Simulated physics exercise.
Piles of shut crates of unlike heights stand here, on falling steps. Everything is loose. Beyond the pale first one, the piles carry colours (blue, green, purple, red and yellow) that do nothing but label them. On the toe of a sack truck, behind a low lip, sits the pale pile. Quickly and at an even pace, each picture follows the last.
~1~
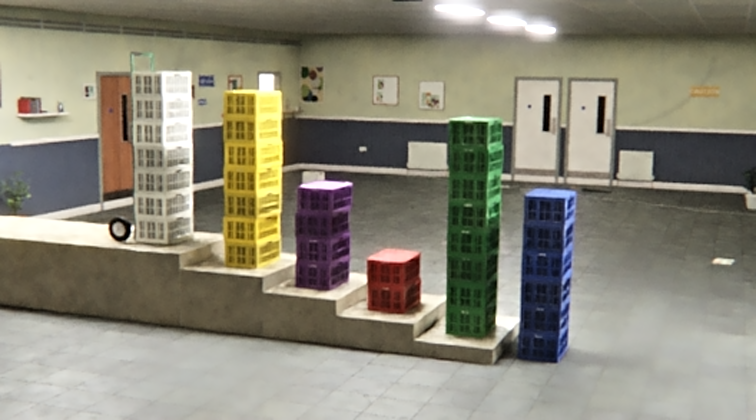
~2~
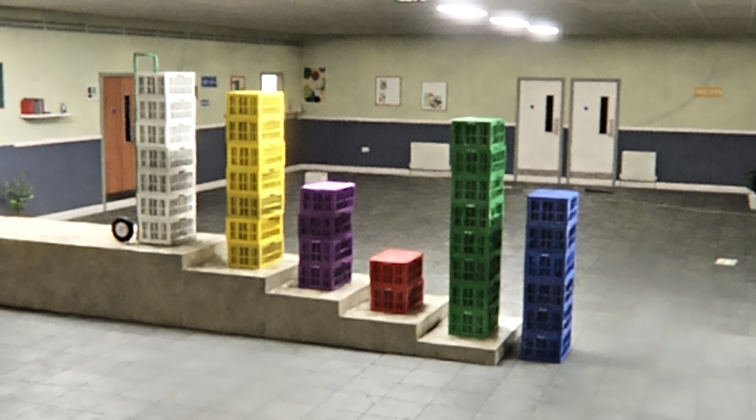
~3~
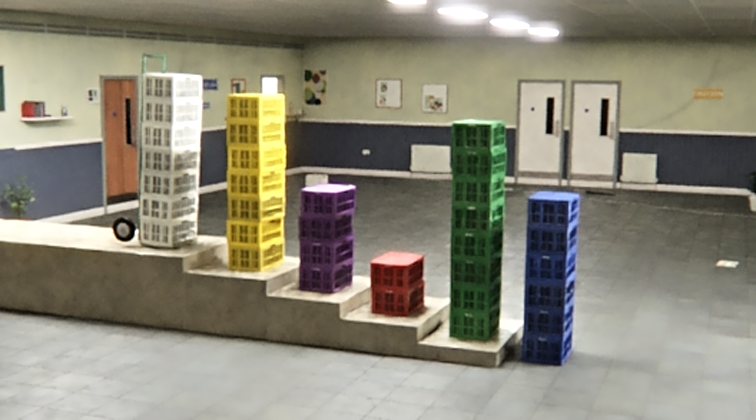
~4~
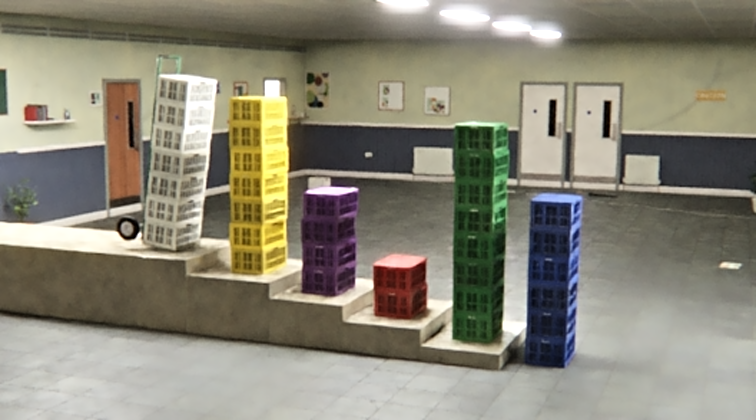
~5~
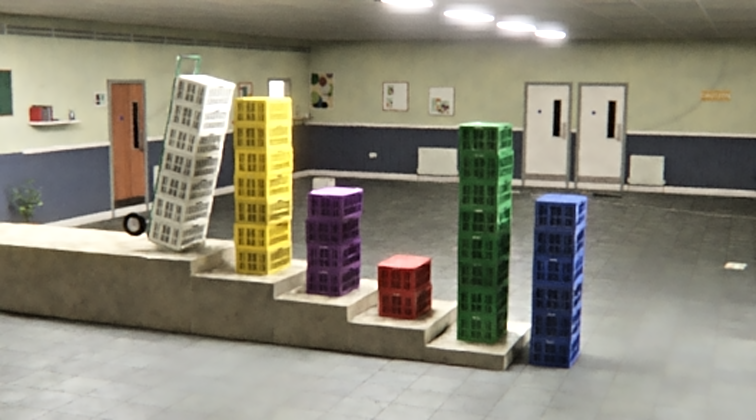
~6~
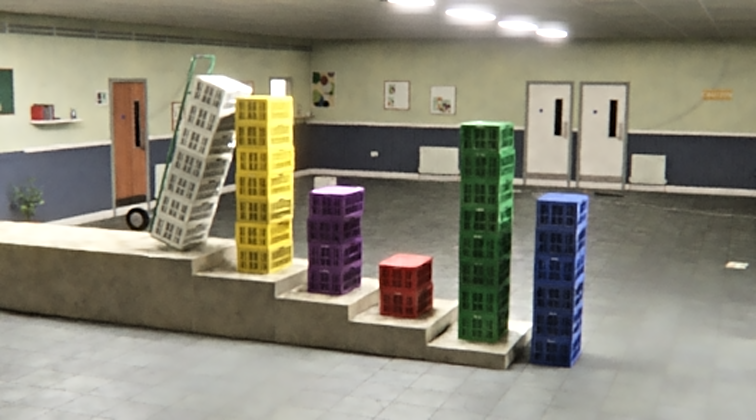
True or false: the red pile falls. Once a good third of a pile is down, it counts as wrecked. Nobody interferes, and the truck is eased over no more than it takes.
False.
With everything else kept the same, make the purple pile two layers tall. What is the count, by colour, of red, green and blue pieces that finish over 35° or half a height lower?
The counts are red 0, green 0 and blue 0.
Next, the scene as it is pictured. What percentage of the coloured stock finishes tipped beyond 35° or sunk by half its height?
I'd say around 35 per cent of them.
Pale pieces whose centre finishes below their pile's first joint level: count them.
Counting them up gives 4.
Shortly afterwards, 7 of the pale pile down; none of the 2 red crates down (0 of 27 in all colours); top red crate unmoved; top yellow crate tilted clearly, half its height lower.
Next, 7 of the pale pile down; none of the 2 red crates down (5 of 27 in all colours); top red crate unmoved; top yellow crate on its side.
In the end, 6 of the pale pile down; none of the 2 red crates down (9 of 27 in all colours); top red crate tilted barely; top yellow crate on its side. From the last view, middles, top red crate near (425, 274), top yellow crate near (453, 298).
